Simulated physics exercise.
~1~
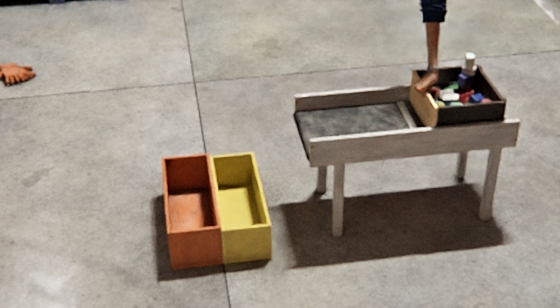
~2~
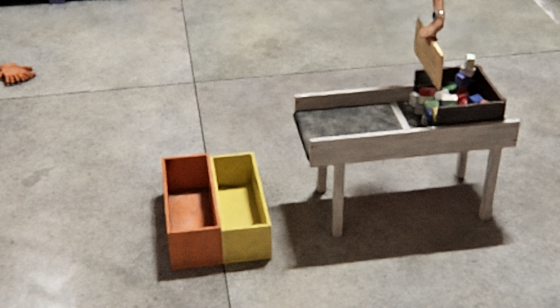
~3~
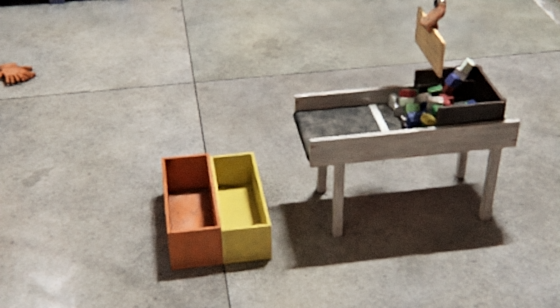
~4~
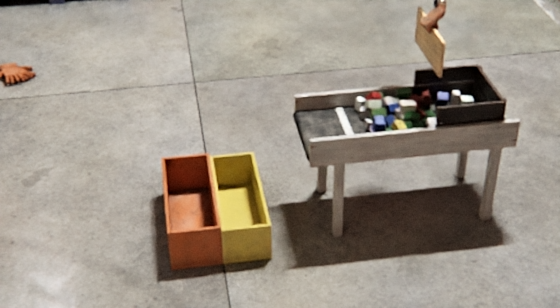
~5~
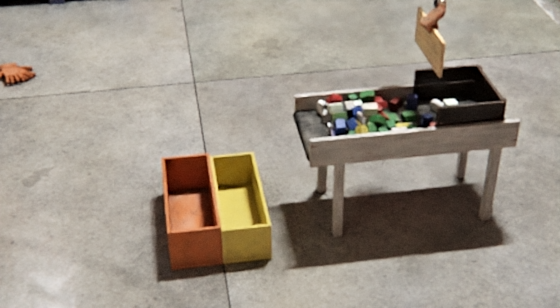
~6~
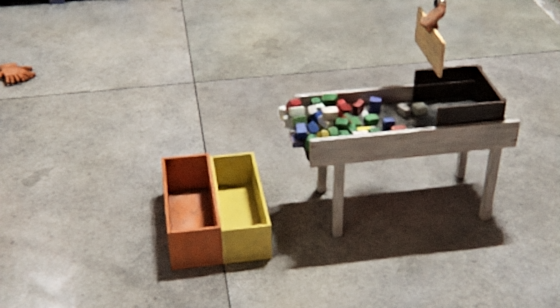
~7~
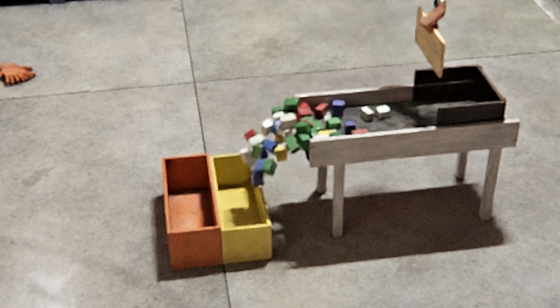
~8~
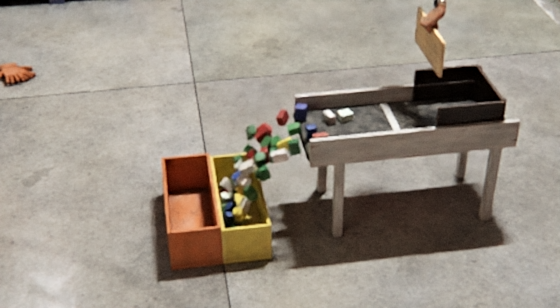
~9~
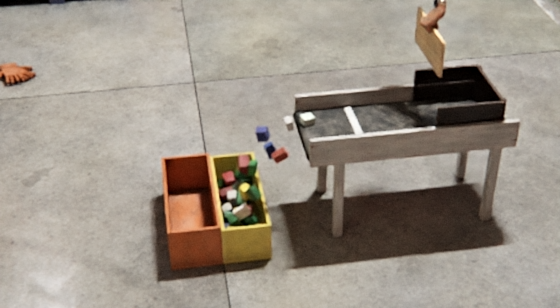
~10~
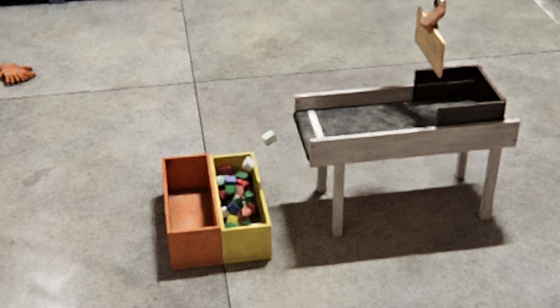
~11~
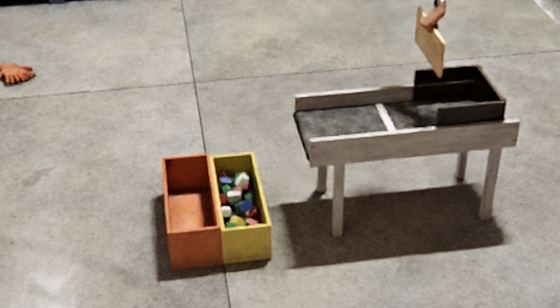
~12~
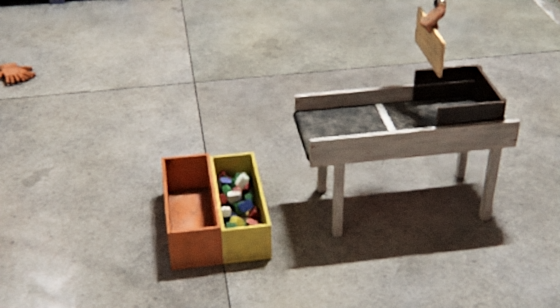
A hand lifts a gate, and colorful blocks ride left and drop into the yellow box.
